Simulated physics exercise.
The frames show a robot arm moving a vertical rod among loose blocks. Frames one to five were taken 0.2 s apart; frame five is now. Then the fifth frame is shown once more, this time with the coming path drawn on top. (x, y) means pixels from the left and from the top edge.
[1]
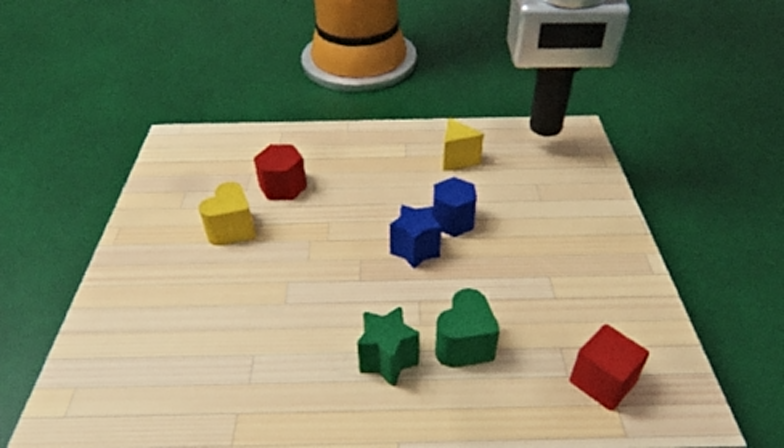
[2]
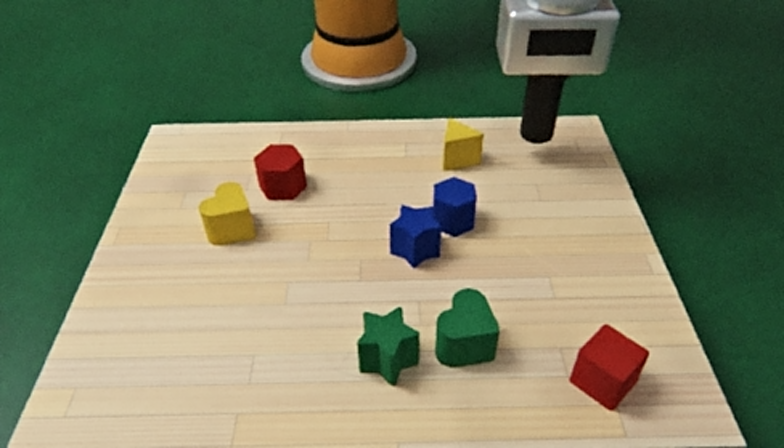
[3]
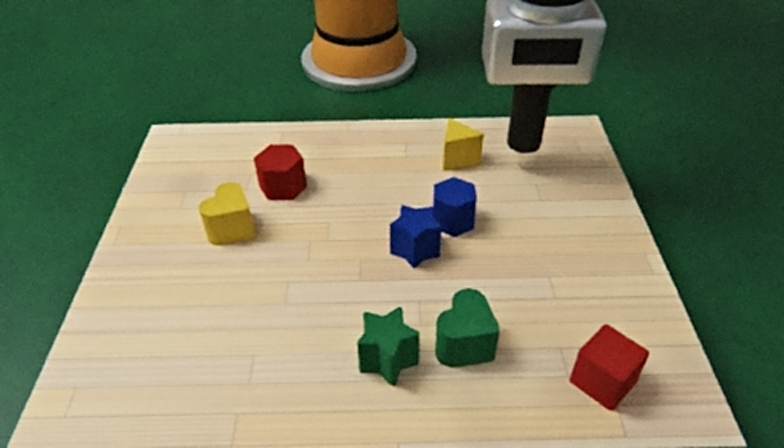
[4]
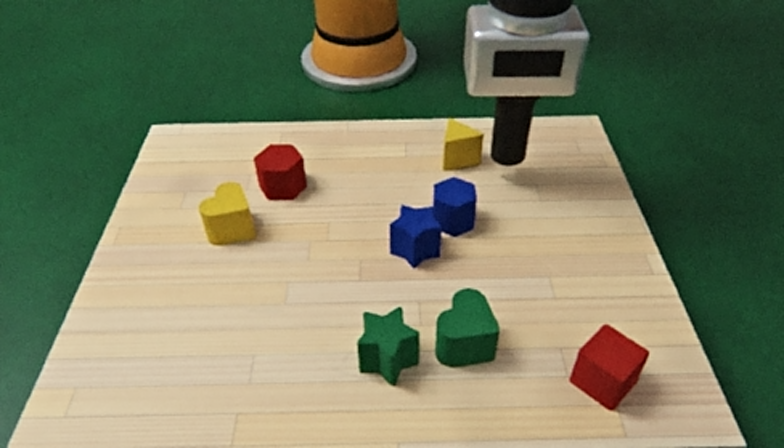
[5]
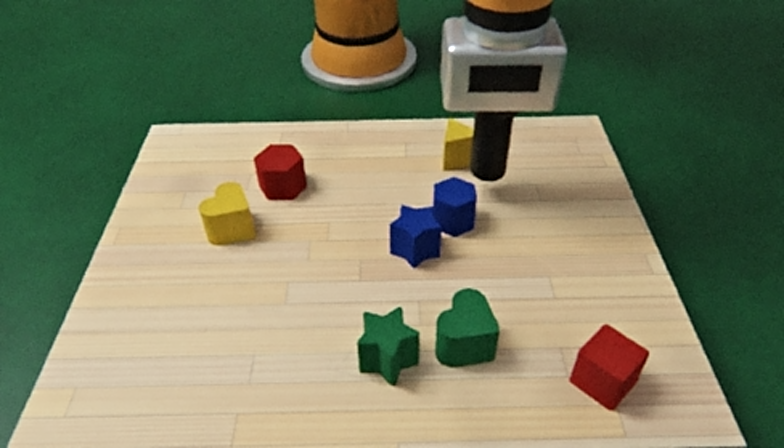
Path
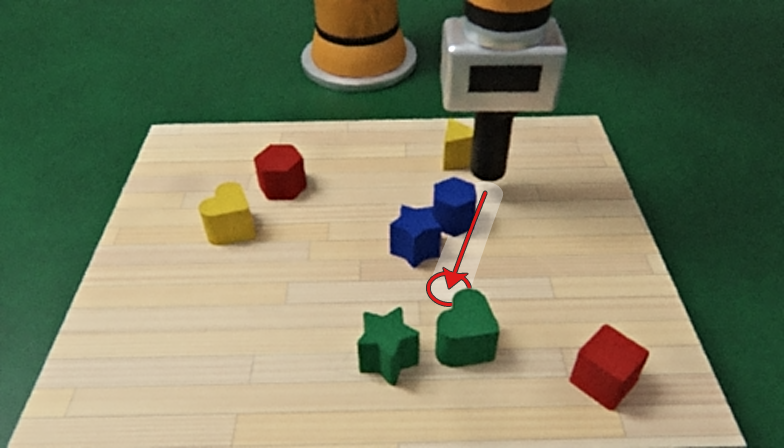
Robot arm moving a black vertical rod left and toward the viewer past a yellow triangular block, the scattered colored blocks staying still.
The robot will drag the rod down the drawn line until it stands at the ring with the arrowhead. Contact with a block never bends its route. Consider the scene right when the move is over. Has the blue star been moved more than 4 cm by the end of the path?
No
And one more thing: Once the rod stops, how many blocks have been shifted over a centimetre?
It moves two blocks.
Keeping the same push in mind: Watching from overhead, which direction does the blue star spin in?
It goes round opposite to clock hands.
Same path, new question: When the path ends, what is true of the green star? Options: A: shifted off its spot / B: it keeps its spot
Letter B.
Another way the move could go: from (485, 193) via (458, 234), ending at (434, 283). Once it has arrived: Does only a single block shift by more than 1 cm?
I expect not.
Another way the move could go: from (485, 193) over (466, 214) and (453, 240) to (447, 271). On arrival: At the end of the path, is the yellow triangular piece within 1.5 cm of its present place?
That would be a yes.
Drawn move, from (485, 193) directly to (449, 289).
On the path given first. One third of the way, rod at (476, 201); blue star at (408, 222), turned 15° anticlockwise; blue hexagon at (440, 200), turned 40° clockwise.
Two thirds of the way, rod at (464, 232); blue star at (391, 227), turned 25° anticlockwise; blue hexagon at (426, 209), turned 75° clockwise.
At the end, rod at (450, 268); green star still; blue star at (391, 227), turned 25° anticlockwise; blue hexagon at (426, 209), turned 75° clockwise; green heart still.
